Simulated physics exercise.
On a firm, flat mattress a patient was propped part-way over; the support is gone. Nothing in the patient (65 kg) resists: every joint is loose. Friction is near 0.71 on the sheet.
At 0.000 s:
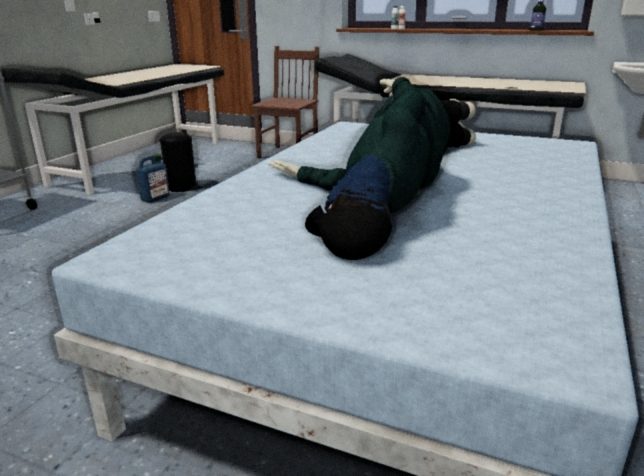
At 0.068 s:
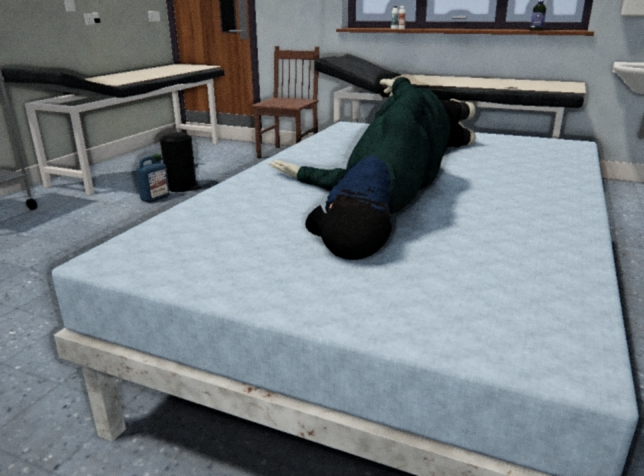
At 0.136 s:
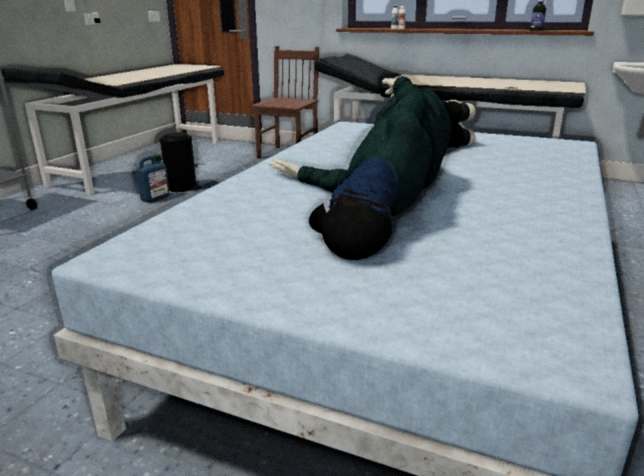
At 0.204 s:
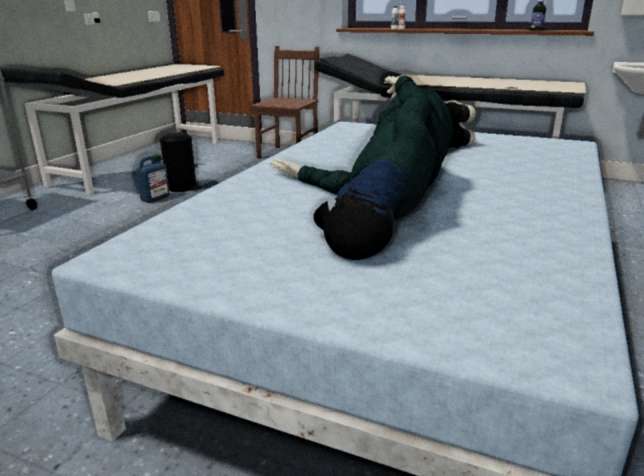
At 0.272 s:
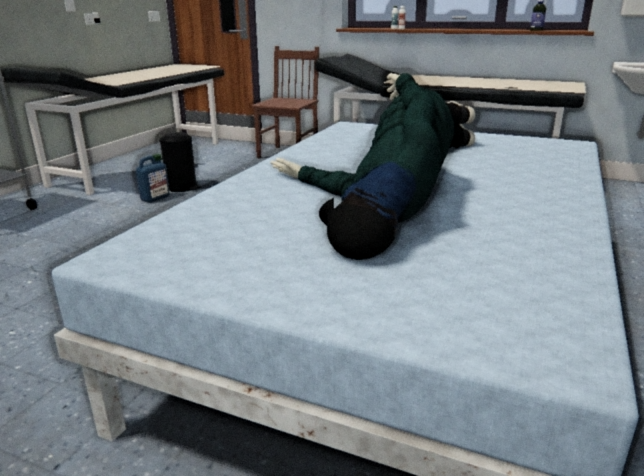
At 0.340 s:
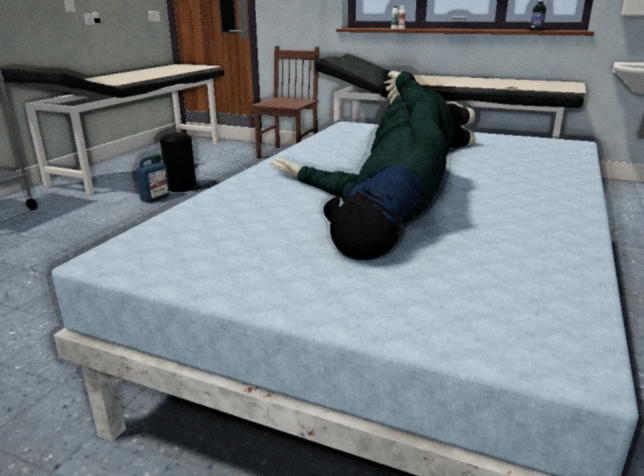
At the start, a figure in dark green clothing and a black cap lies tilted across a pale blue mattress, head nearest the viewer and one arm stretched left. The body then rolls slightly, the head shifting a little to the right, while the outstretched hand barely moves.
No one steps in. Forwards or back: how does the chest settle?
Here the chest sinks back.
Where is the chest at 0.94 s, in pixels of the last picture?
Near (438, 197).
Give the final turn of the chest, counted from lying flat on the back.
About 0°.
After 0.54 s the chest is turned 45° from lying flat on the back, near (411, 185) in the last picture's view.
After 0.94 s the chest is turned 10° from lying flat on the back, near (438, 197) in the last picture's view.
After 1.54 s the chest is turned 0° from lying flat on the back, near (443, 200) in the last picture's view.
When all is still (3.6 s), chest sinks back.
